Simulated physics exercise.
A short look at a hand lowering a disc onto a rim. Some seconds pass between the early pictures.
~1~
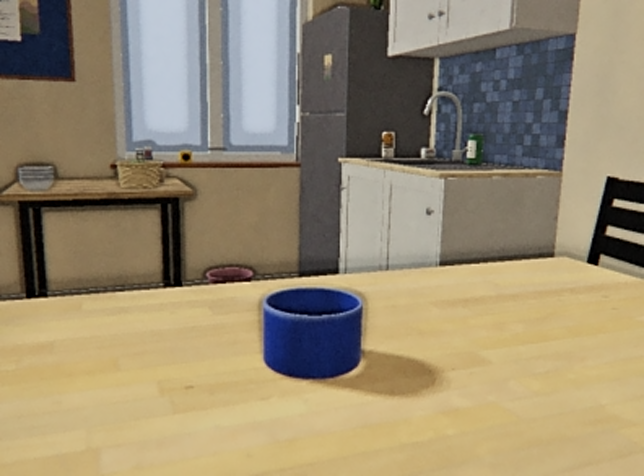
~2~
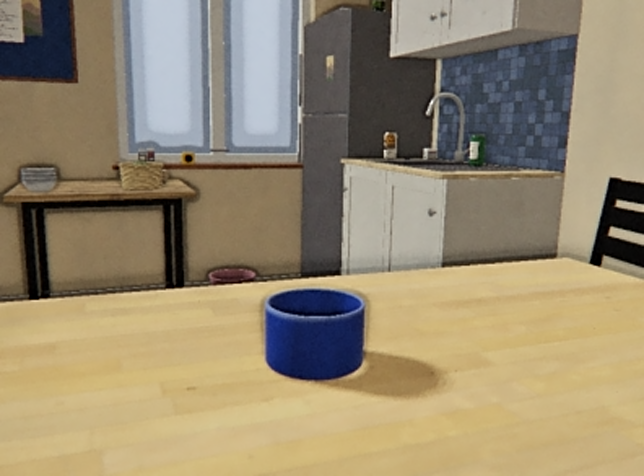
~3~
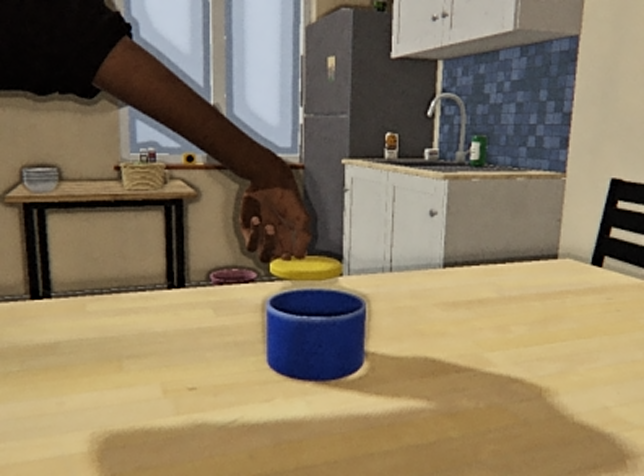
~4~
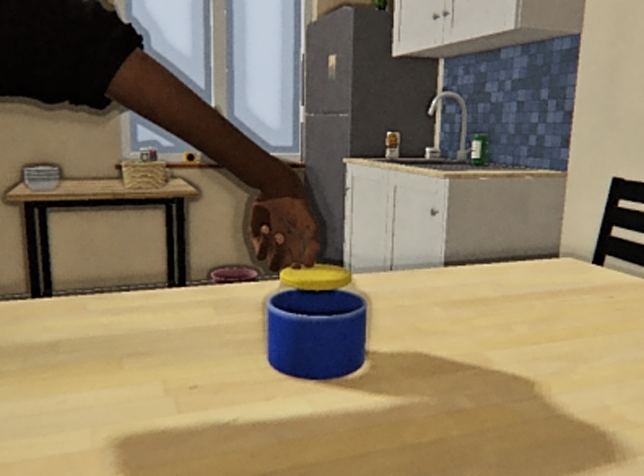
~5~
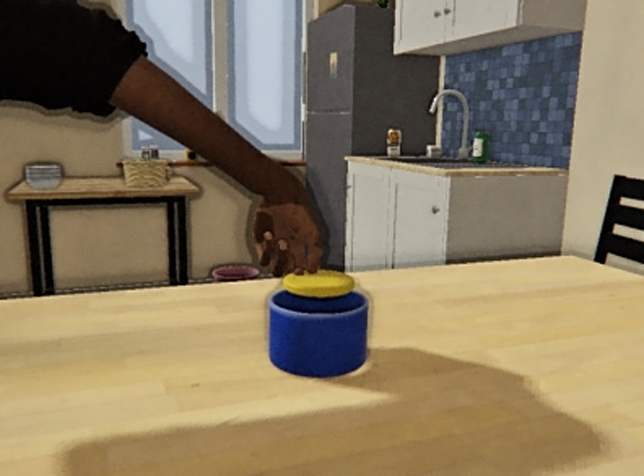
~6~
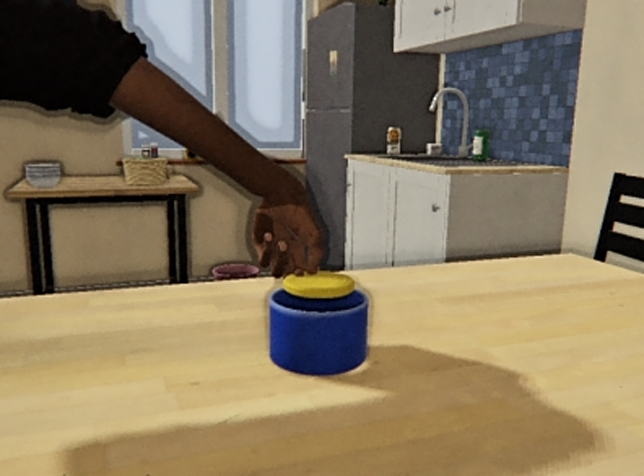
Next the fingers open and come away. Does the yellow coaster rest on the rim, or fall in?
The yellow coaster falls in.
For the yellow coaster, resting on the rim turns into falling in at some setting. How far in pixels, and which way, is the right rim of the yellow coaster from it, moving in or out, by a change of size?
About 8 pixels right.
Then, 0.18 s after the last picture, yellow coaster down below near (318, 350).
At rest, the yellow coaster drops inside, near (318, 349).
